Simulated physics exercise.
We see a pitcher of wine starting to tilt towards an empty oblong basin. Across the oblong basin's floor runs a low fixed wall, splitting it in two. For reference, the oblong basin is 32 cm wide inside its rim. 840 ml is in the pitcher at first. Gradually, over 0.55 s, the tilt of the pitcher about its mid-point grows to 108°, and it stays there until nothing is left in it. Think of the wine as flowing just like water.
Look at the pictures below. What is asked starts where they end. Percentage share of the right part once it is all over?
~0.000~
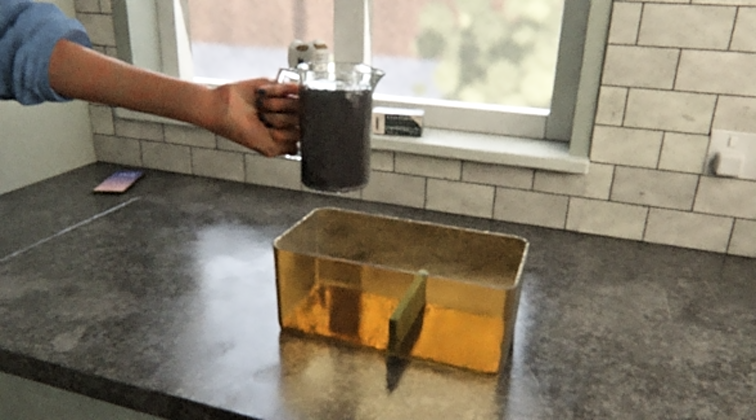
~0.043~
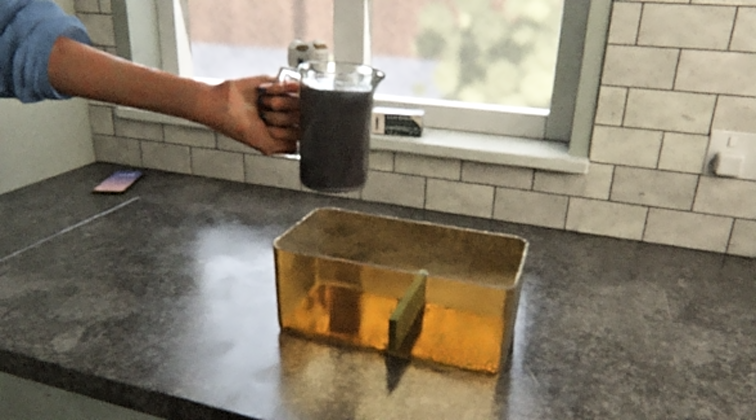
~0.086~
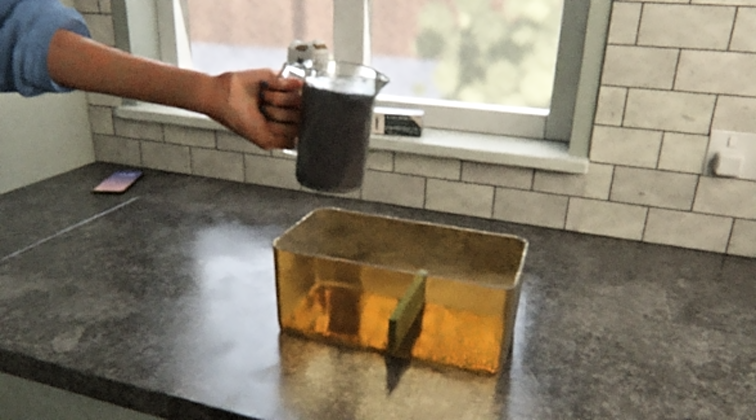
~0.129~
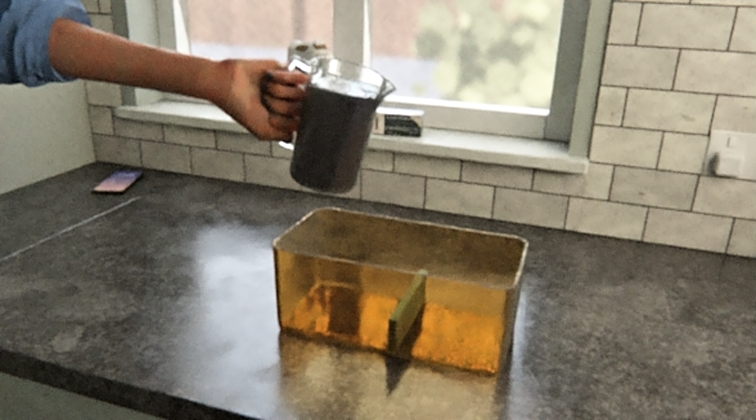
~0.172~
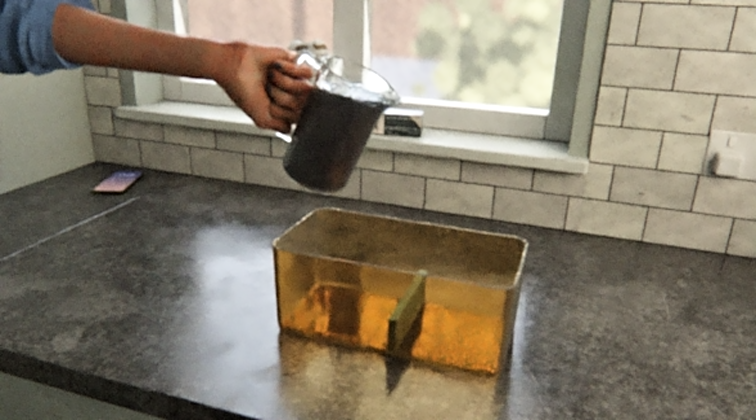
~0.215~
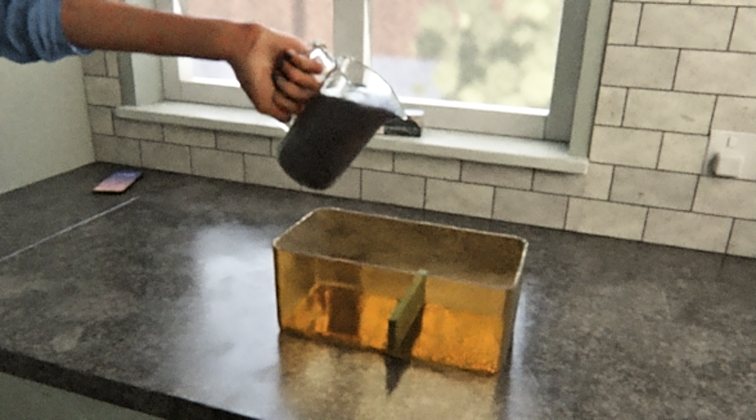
92 per cent.
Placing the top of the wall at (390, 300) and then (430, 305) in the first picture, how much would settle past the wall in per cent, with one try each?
Around 90 and 65 percent, in that order.
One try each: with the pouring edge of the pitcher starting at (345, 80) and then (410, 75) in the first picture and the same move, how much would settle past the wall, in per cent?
20 per cent first, 85 per cent second.
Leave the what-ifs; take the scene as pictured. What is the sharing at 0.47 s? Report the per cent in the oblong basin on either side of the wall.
Left about 0, right about 12.
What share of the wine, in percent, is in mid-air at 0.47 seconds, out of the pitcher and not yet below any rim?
Near 22 per cent at that time.
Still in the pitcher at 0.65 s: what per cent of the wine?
Remaining share: Approx. 24 %.
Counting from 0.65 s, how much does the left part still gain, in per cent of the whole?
Some 3 per cent.
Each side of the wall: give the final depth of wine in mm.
Once settled, the left stands around 2 mm and the right around 36 mm.
By 0.47 s the tilt is 102° and 65 per cent is still to pour, 0 is left of the wall and 12 right of it.
By 0.65 s the tilt is 108° and 24 per cent is still to pour, 2 is left of the wall and 52 right of it.
By 0.84 s the tilt is 108° and 5 per cent is still to pour, 3 is left of the wall and 83 right of it.
By 1.05 s the tilt is 108° and 0 per cent is still to pour, 4 is left of the wall and 92 right of it.
At rest 5 per cent lies left of the wall, 92 right of it and 3 outside.
